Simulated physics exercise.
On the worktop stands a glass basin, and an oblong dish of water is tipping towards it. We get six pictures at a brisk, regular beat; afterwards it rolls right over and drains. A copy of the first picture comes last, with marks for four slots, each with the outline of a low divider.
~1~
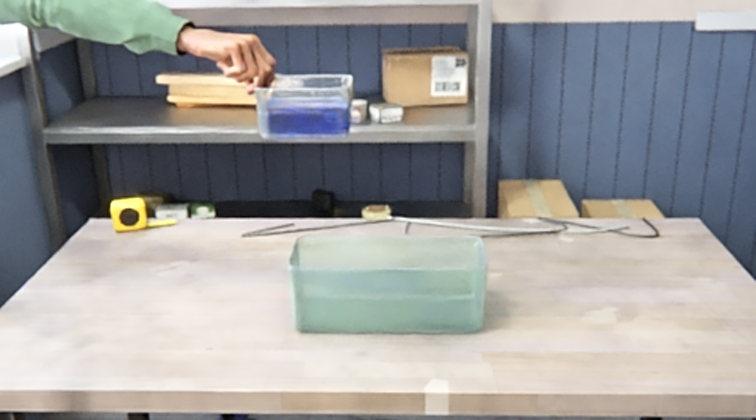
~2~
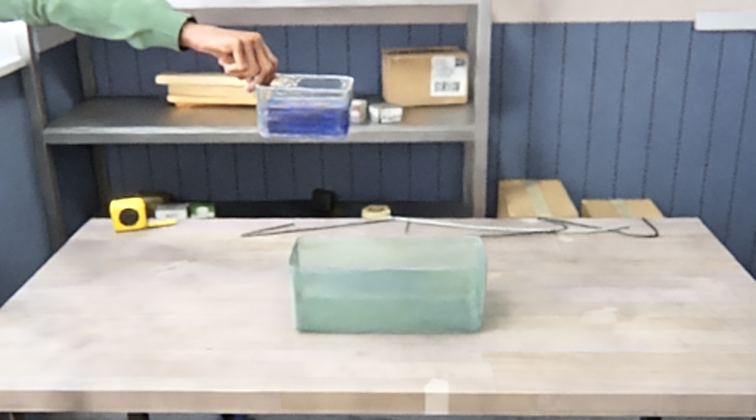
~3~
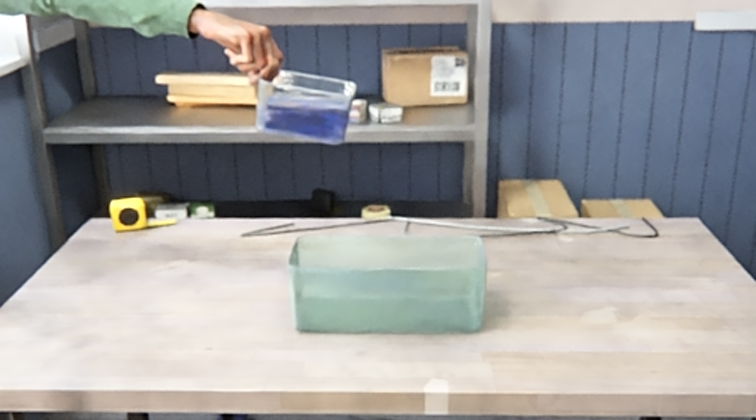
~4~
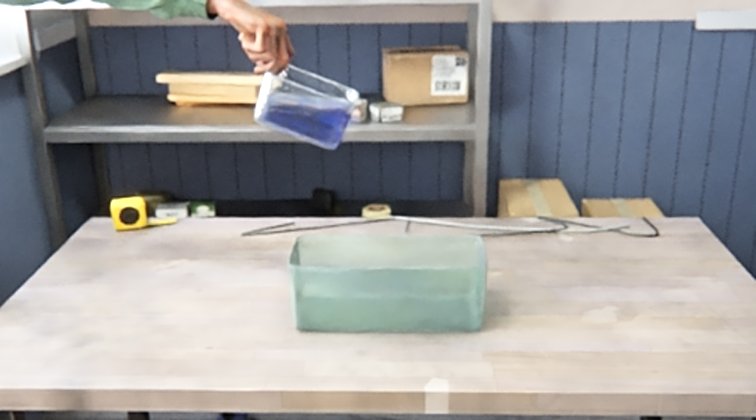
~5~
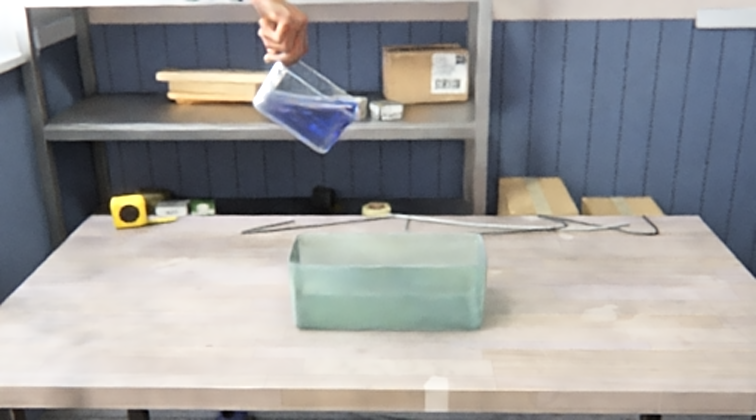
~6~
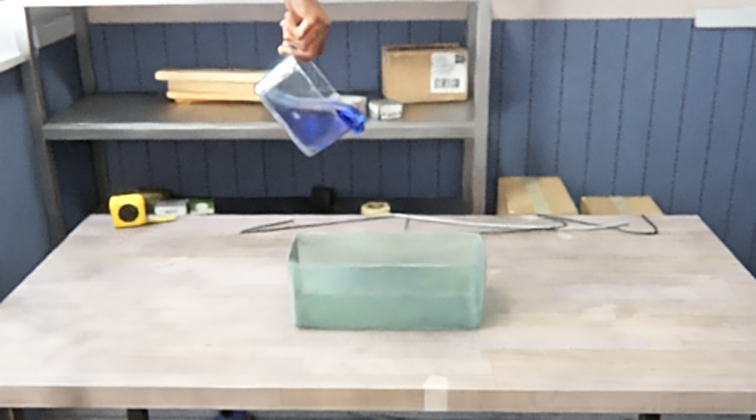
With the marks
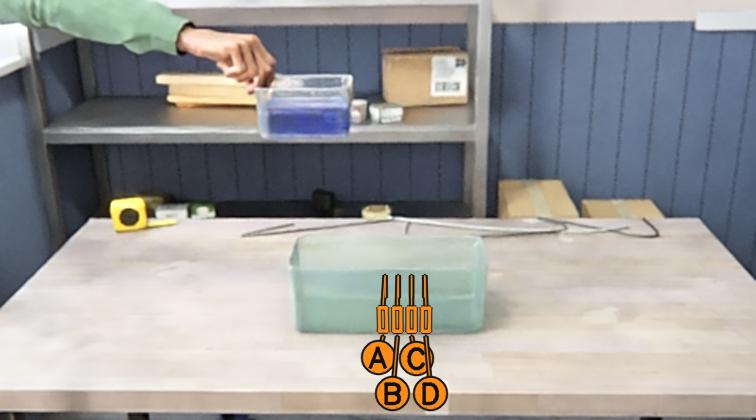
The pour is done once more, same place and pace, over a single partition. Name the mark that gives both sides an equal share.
B works best here.
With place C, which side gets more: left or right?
More ends on the left.
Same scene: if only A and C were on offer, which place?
That would be A.
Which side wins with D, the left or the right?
The left side.
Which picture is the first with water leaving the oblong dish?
In picture 6.
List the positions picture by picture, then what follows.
The first picture shows upright, lip at (349, 81); basin from (294, 329) to (483, 330); nothing has left yet.
The second picture shows tipped about 3°, lip at (350, 83); nothing has left yet.
The third picture shows tipped about 10°, lip at (353, 89); nothing has left yet.
The fourth picture shows tipped about 22°, lip at (356, 98); nothing has left yet.
The fifth picture shows tipped about 37°, lip at (356, 109); nothing has left yet.
The sixth picture shows tipped about 54°, lip at (352, 122); water is over the lip, down to (360, 129).
In orange, A at (383, 336); B at (397, 336); C at (411, 336); D at (425, 336).
Choosing A, about 34 % ends left of the wall and 63 % right of it; 3 % is lost outside.
Choosing B, about 52 % ends left of the wall and 45 % right of it; 3 % is lost outside.
Choosing C, about 79 % ends left of the wall and 16 % right of it; 4 % is lost outside.
Choosing D, about 87 % ends left of the wall and 8 % right of it; 4 % is lost outside.
